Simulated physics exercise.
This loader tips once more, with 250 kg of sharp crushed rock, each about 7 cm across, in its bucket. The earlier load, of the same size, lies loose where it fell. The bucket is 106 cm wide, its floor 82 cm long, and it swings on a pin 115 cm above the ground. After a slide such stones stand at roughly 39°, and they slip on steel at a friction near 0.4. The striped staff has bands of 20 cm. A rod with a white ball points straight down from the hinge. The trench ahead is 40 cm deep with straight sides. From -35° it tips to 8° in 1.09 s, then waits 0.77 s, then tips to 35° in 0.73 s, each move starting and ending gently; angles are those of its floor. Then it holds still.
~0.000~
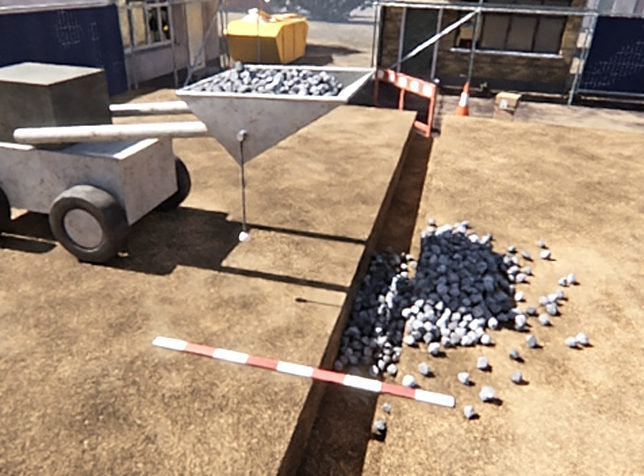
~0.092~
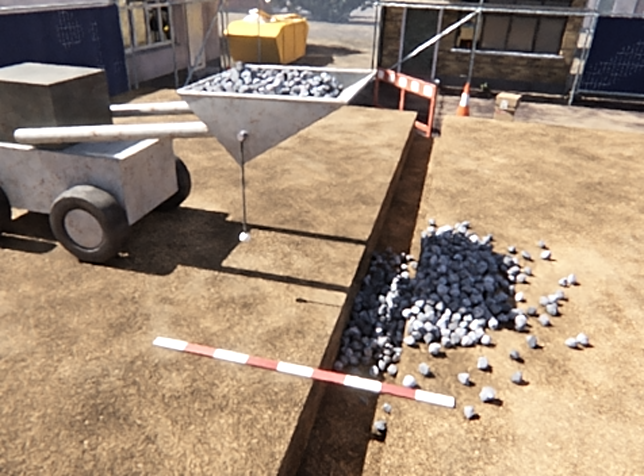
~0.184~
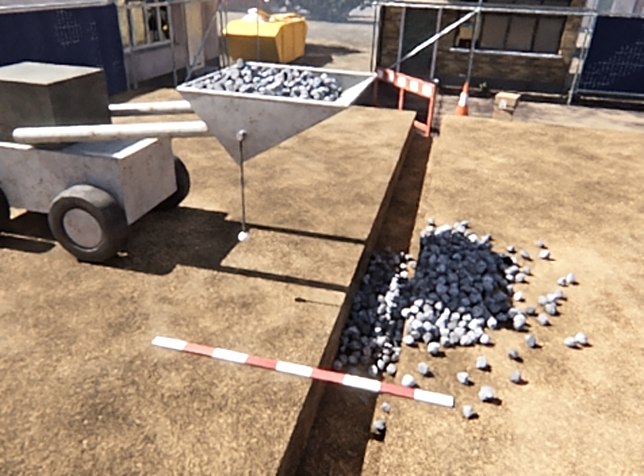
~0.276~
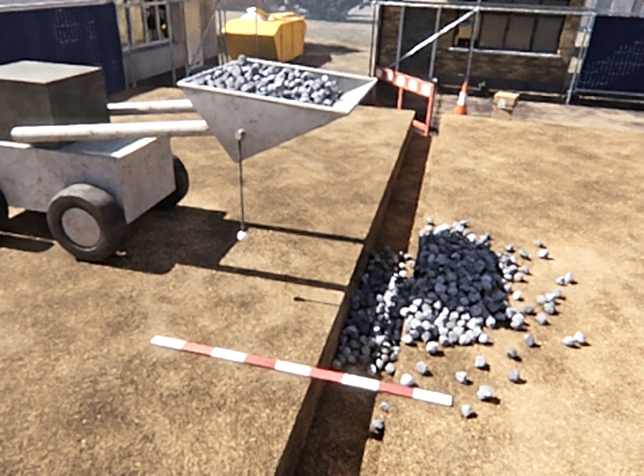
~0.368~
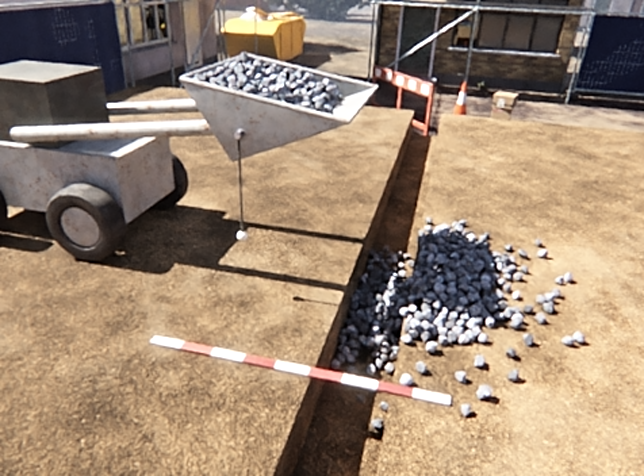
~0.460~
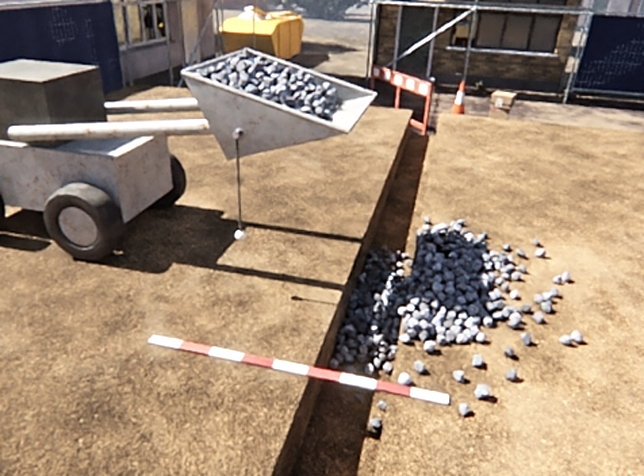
We see a grey loader holding a bucket of crushed rock beside a narrow trench, a loose heap and a red-and-white staff near it, as the bucket slowly tilts down to the right and the stones shift slightly.
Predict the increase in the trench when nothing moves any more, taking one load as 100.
Some 98 per cent is added.
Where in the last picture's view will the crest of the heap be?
Around (440, 261).
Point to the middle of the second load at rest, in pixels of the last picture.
Near (379, 295).
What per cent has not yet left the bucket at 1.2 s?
Roughly 100 per cent is still inside.
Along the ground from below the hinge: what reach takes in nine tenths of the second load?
Roughly 110 cm ahead of it.
After 0.8 s the floor is at 1°; in per cent of one load, 100 in the bucket, 37 in the trench, 63 past the trench; the foremost stones are at (555, 286).
After 1.2 s the floor is at 8°; in per cent of one load, 100 in the bucket, 37 in the trench, 63 past the trench; the foremost stones are at (555, 286).
After 3.0 s the floor is at 35°; in per cent of one load, 35 in the bucket, 19 short of the trench, 82 in the trench, 63 past the trench; the foremost stones are at (555, 286).
After 5.5 s the floor is at 35°; in per cent of one load, 0 in the bucket, 2 short of the trench, 135 in the trench, 63 past the trench; the foremost stones are at (555, 286). Net gain in the trench, 98.
